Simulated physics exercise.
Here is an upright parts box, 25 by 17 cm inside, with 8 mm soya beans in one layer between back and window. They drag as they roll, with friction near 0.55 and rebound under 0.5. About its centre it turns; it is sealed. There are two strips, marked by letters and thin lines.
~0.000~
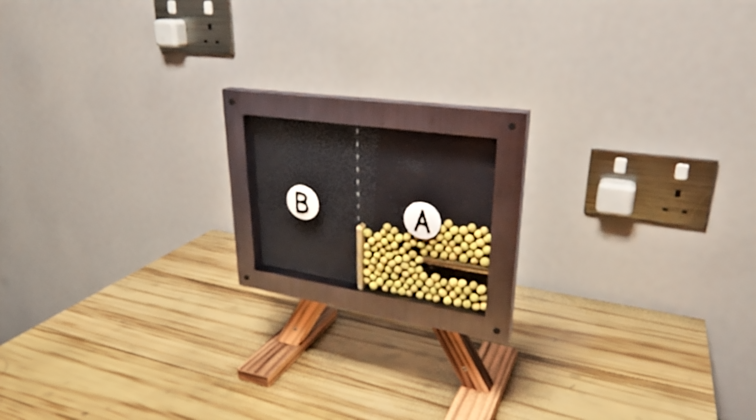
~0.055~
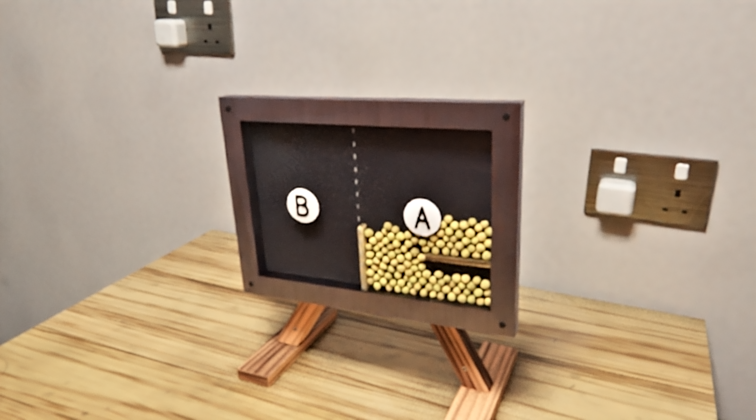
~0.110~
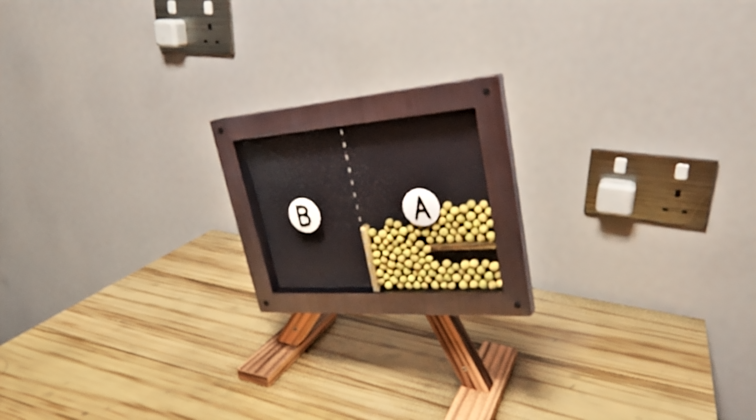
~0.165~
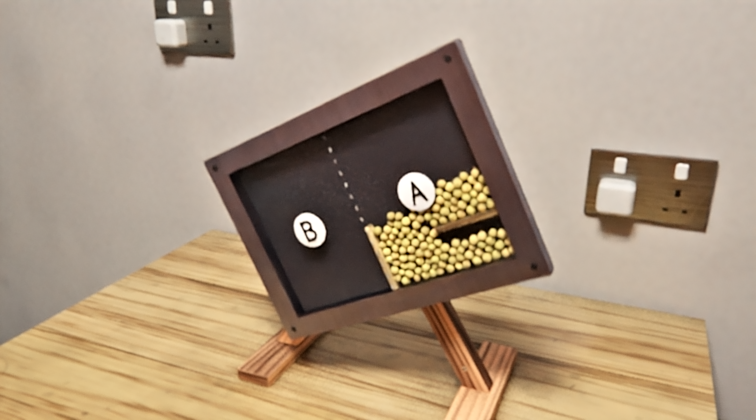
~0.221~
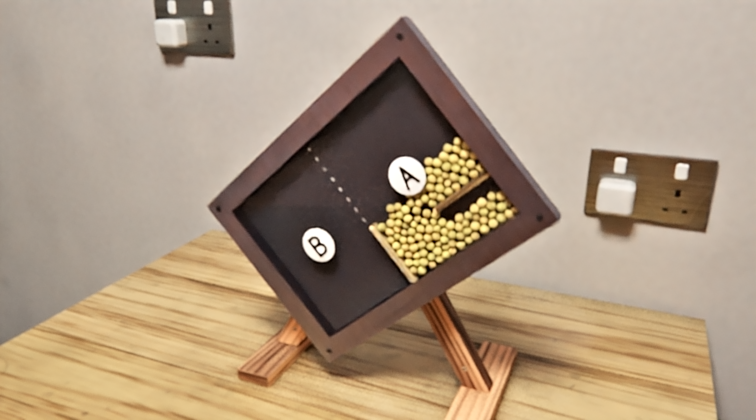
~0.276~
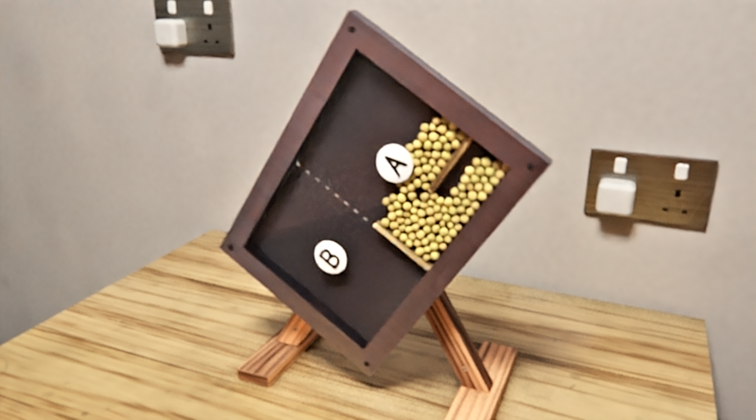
On a pale wooden tabletop against a plain grey wall with sockets at upper left and right, a fixed camera looks slightly down at a dark-framed, windowed box on reddish wooden feet. White discs mark B at left and A at right, where yellow beans sit around two light strips. The box turns anticlockwise, slowly then faster, the beans shifting and rolling slightly on A's side.
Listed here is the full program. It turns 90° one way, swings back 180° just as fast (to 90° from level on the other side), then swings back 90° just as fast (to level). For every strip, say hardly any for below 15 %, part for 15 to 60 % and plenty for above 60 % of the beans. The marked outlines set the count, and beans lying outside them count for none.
At the end, strip A reads plenty while strip B reads part.
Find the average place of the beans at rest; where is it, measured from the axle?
It lies close to 4 centimetres right and 6 centimetres below.
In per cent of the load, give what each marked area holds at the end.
Strip A: 70; strip B: 30.
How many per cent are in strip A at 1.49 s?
Share: Near 70 %.
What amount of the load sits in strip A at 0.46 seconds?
Share: Near 85 per cent.
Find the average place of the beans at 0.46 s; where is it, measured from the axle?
3 cm right, 2 cm above.
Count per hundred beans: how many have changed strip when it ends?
Something near 30 per cent end up elsewhere.
By 0.46 s, it stands 90° anticlockwise; the beans' middle is 3 cm right of and 2 cm above the centre; A 85 %, B 15 %.
By 1.49 s, it stands 44° clockwise; the beans' middle is in line with and 7 cm below the centre; A 70 %, B 30 %.
By 1.72 s, it stands level; the beans' middle is 5 cm right of and 5 cm below the centre; A 70 %, B 30 %.
At rest by 2.5 s, it stands level; A 70 %, B 30 %.
